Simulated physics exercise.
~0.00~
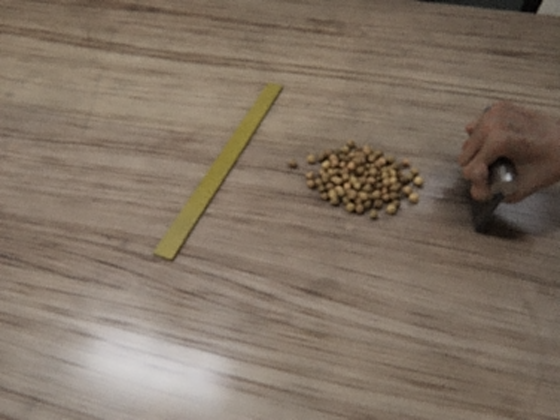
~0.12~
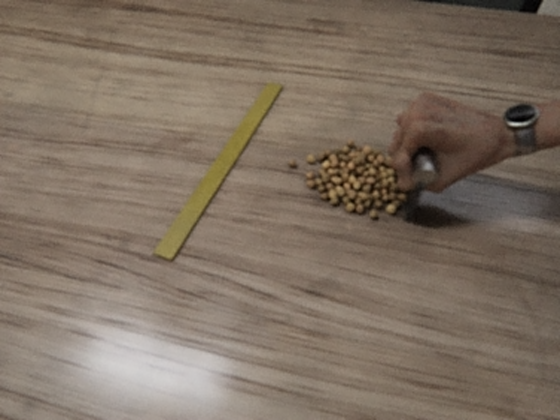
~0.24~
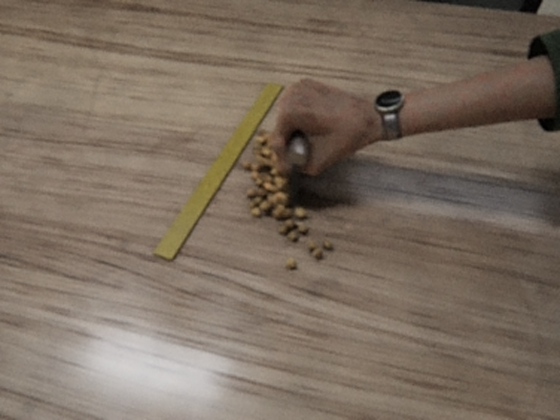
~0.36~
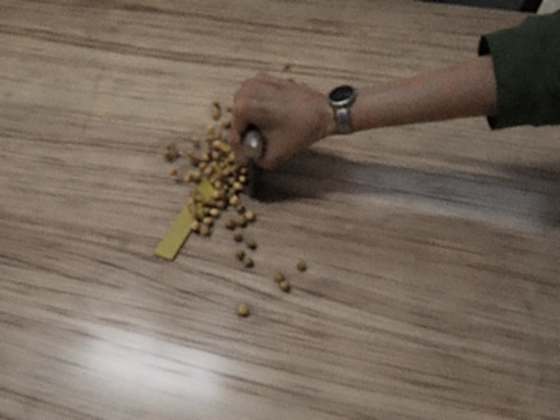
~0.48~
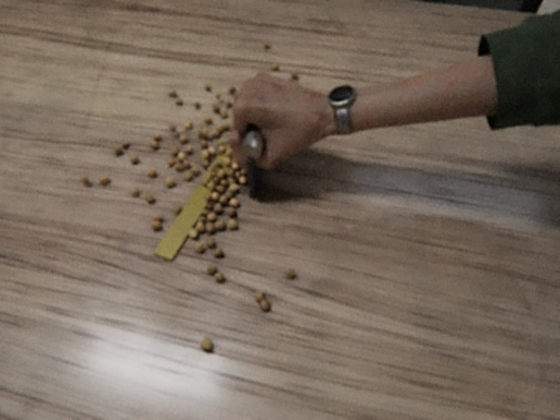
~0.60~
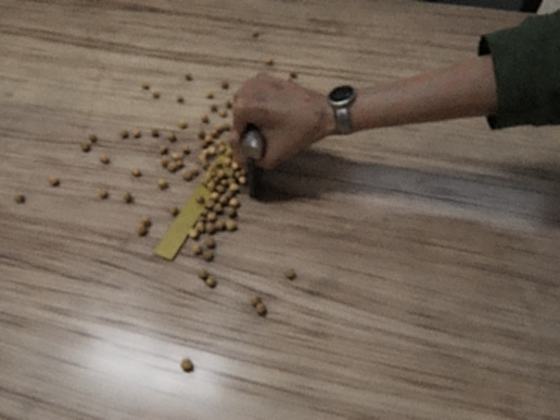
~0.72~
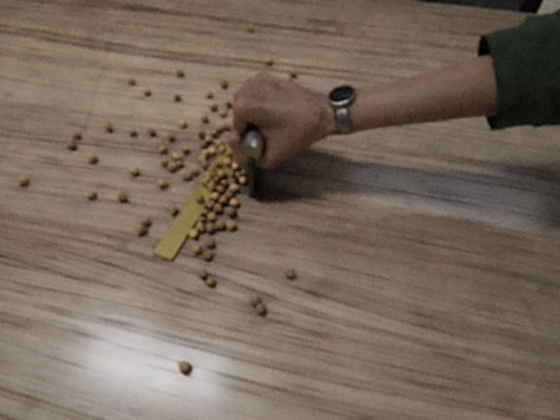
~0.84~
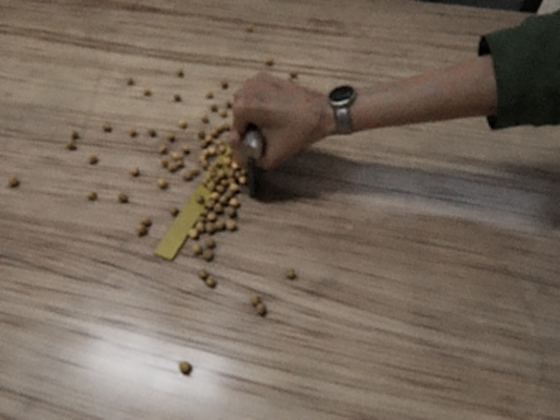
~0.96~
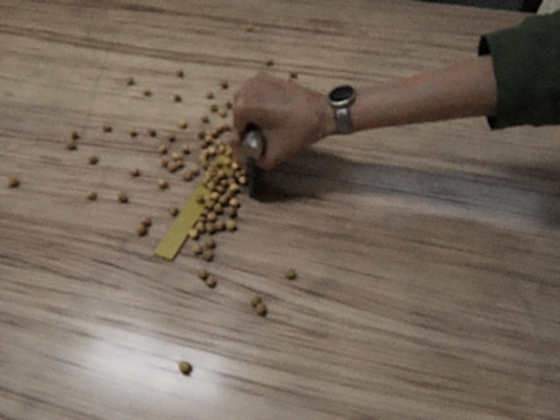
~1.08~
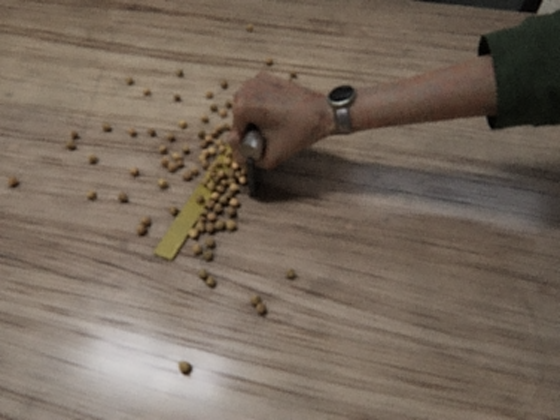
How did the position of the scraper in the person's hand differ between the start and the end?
At the start the scraper was near the right edge of the view, to the right of the chickpea pile. By the end it was well to the left, close beside the yellow-green strip.
